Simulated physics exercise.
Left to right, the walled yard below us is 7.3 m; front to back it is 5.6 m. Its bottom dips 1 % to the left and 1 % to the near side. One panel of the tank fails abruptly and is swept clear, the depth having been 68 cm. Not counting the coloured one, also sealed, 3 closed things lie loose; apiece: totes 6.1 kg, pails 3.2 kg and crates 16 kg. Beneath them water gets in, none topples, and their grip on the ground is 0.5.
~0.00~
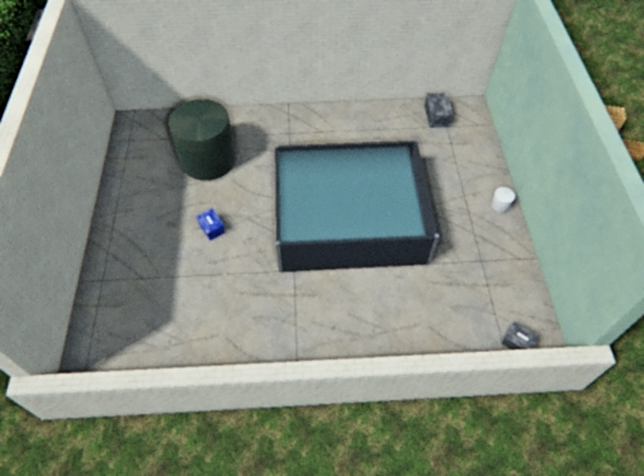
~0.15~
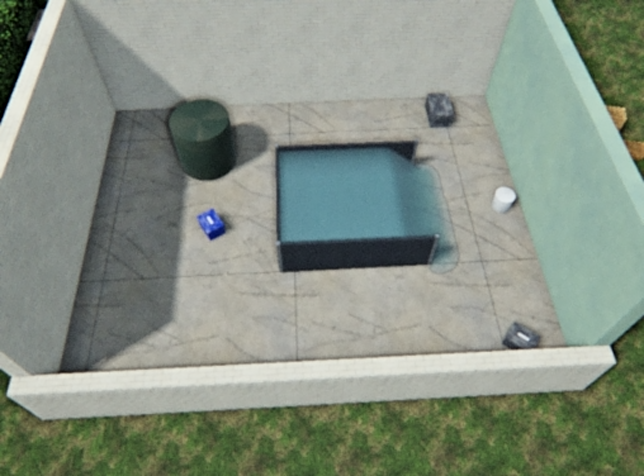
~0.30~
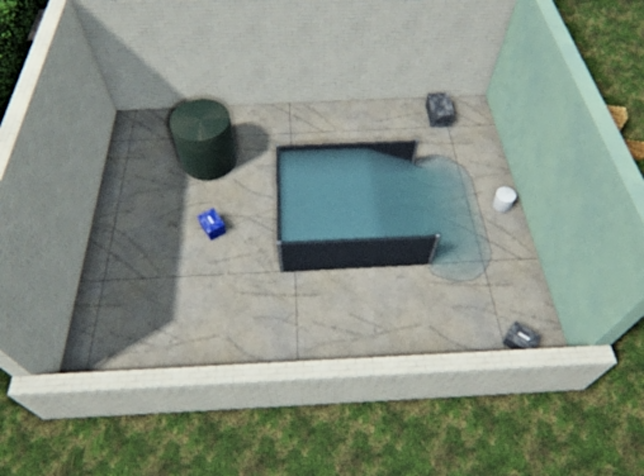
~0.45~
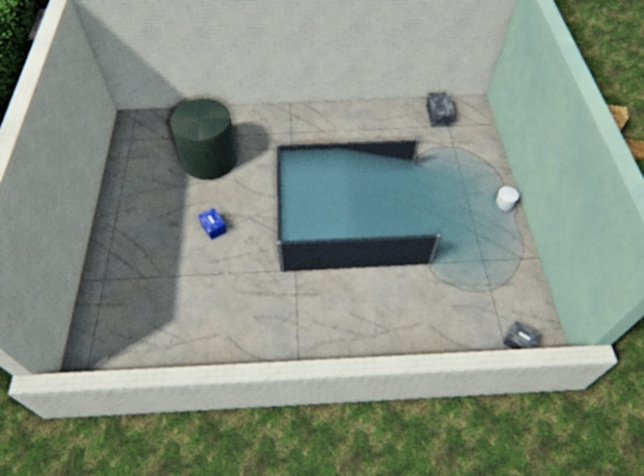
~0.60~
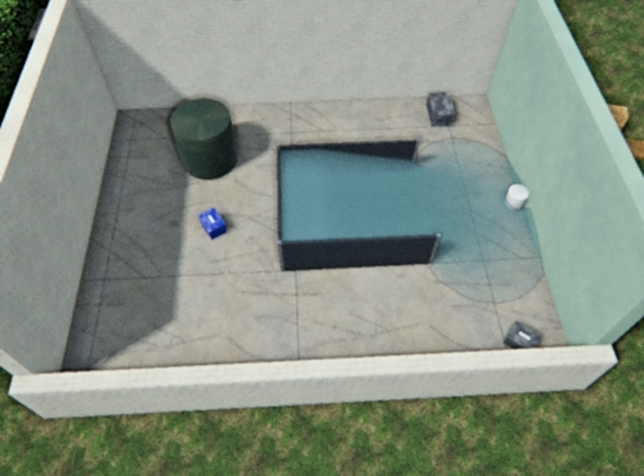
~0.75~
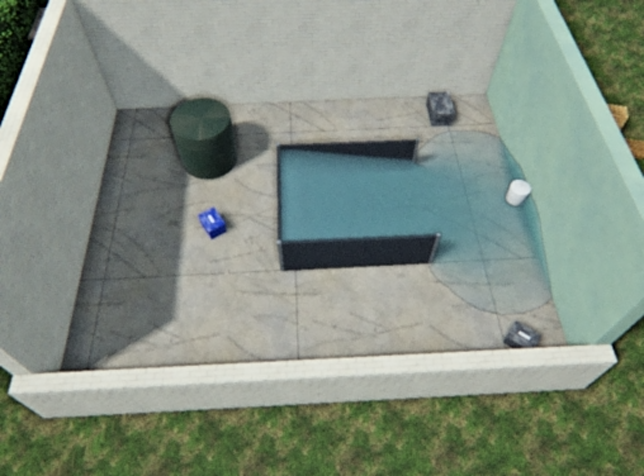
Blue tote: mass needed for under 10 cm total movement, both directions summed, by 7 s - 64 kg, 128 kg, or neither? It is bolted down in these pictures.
64 kg.
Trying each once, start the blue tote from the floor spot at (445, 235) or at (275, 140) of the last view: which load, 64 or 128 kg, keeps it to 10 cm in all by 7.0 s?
Taking the two tries in order, only the heavy one works and even the light one works.
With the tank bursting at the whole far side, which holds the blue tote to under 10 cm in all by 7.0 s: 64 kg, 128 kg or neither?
Under that change, the first option suffices.
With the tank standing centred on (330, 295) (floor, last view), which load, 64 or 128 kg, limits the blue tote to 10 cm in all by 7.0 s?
Then, in short, the light one works.
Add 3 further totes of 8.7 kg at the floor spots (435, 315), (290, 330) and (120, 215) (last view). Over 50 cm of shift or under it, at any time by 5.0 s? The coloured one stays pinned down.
Each in turn: Further than that, further than that, not that far.
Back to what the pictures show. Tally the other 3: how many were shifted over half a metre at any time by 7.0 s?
I make it 3.
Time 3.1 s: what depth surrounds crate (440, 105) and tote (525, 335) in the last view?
Depths: Near 4 cm, then near 3 cm.
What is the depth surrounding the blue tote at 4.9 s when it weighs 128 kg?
Something like 4 centimetres.
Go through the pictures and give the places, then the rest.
In the first picture, the blue tote at (210, 220) rests on the ground; water covers 4.4 m2; 0 of 4 have shifted.
In the second picture, the blue tote at (210, 220) rests on the ground; 5.5 m2 under water; 0 of 4 have shifted.
In the third picture, the blue tote at (211, 220), on the bottom; 6.9 m2 under water; 0 of 4 have shifted.
In the fourth picture, the blue tote at (211, 220), on the bottom; water covers 8.5 m2; 0 of 4 have shifted.
In the fifth picture, the blue tote at (212, 220) rests on the ground; water covers 9.9 m2; 1 of 4 have shifted.
In the sixth picture, the blue tote at (211, 219), on the bottom; 10.5 m2 under water; 1 of 4 have shifted.
After 1.4 s the blue tote would be 0 cm from its start with 64 kg and 0 cm from its start with 128 kg; 0 cm of water round it then.
After 3.1 s the blue tote would be 0 cm from its start with 64 kg and 0 cm from its start with 128 kg; 0 cm of water round it then.
After 4.9 s the blue tote would be 0 cm from its start with 64 kg and 0 cm from its start with 128 kg; 4 cm of water round it then.
After 7.0 s the blue tote would be 0 cm from its start with 64 kg and 0 cm from its start with 128 kg; 5 cm of water round it then.
